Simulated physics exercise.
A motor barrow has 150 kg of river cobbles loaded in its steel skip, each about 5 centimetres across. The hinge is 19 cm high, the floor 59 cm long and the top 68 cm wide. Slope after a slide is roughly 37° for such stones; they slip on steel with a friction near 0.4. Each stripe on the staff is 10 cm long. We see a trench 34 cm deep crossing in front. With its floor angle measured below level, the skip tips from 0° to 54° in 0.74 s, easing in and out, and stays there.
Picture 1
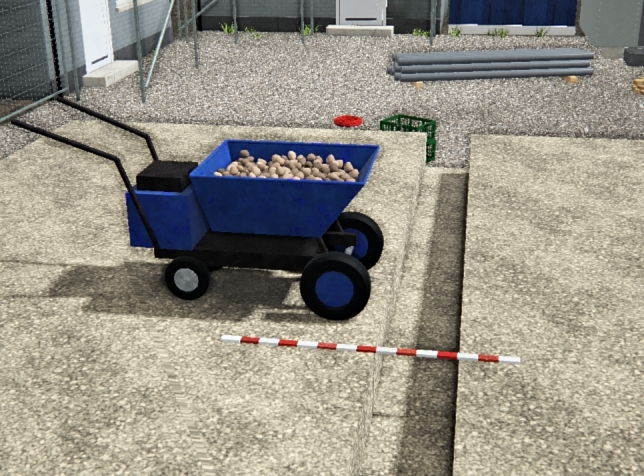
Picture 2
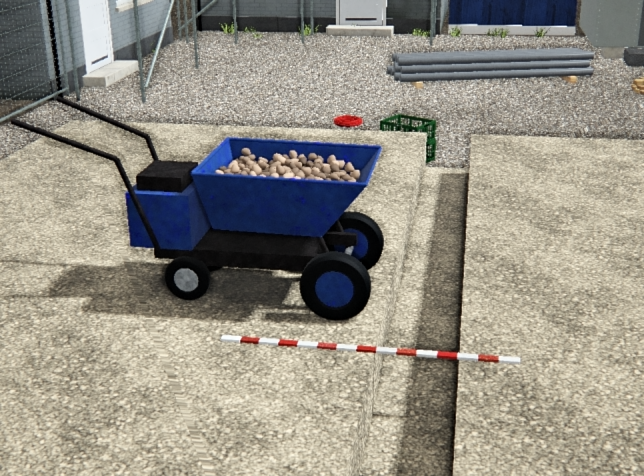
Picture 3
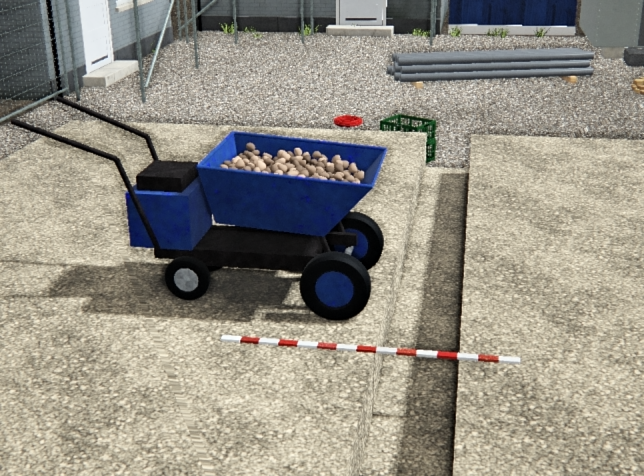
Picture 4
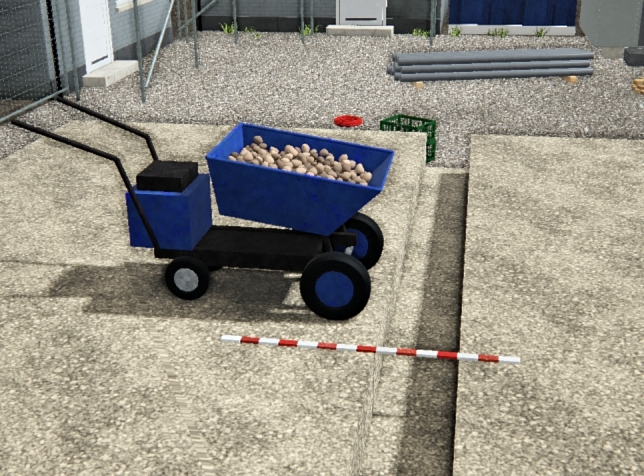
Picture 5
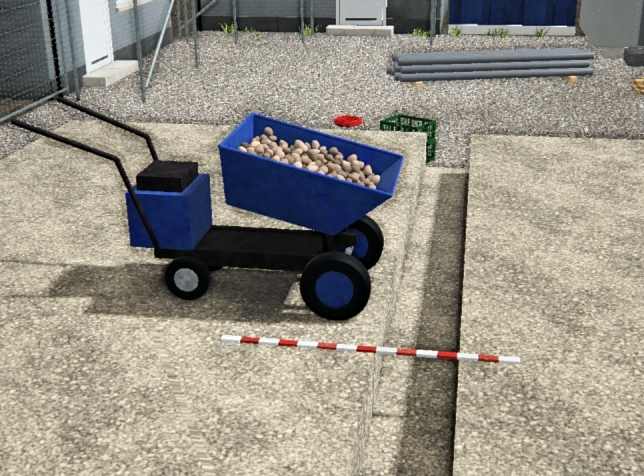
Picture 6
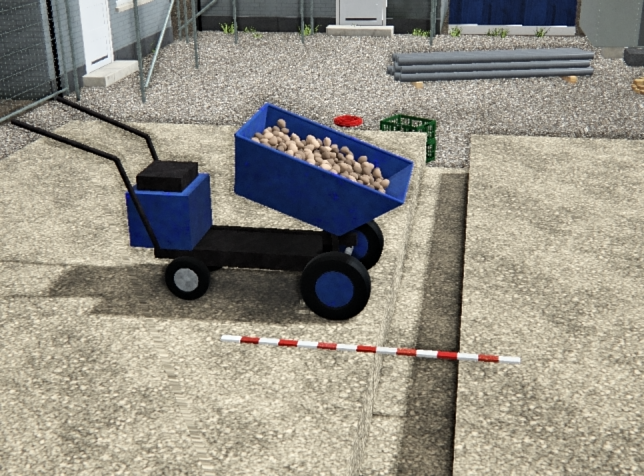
On a concrete yard, a blue motor barrow stands still while its skip of rounded stones tilts steadily towards the right.
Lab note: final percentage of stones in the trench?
Approx. 8 %.
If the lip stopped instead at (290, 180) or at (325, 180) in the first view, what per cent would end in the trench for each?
Result: Close to 45 then close to 30 per cent.
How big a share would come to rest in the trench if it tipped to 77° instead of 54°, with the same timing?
Expect roughly 15 per cent.
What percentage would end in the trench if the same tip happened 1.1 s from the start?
Close to 10 percent, then.
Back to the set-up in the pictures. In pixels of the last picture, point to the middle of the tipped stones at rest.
The tipped stones centre close to (505, 303).
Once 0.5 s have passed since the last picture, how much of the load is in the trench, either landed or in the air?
Something like 0 in a hundred.
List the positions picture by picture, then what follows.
Lip at (364, 184), floor tilted 0°, highest stones at (277, 163), in the first picture.
Lip at (366, 185), floor tilted 1°, highest stones at (271, 161), in the second picture.
The skip is at 4°, its lip at (372, 187); the top of the load is at (260, 158), in the third picture.
Lip at (381, 191), floor tilted 9°, highest stones at (256, 152), in the fourth picture.
The skip is at 14°, its lip at (392, 196); the top of the load is at (266, 145), in the fifth picture.
The skip is at 21°, its lip at (403, 203); the top of the load is at (272, 135), in the sixth picture.
Then, 0.2 s after the last picture the floor is at 45°, 100 % in the skip; the foremost stones are at (415, 222).
Then, 0.5 s after the last picture the floor is at 54°, 96 % in the skip, 2 % in the trench, 2 % past the trench; the foremost stones are at (480, 254).
Then, 0.9 s after the last picture the floor is at 54°, 66 % in the skip, 3 % in the trench, 30 % past the trench; the foremost stones are at (568, 309).
Then, 2.8 s after the last picture the floor is at 54°, 53 % in the skip, 8 % in the trench, 39 % past the trench; the foremost stones are past the picture's edge.
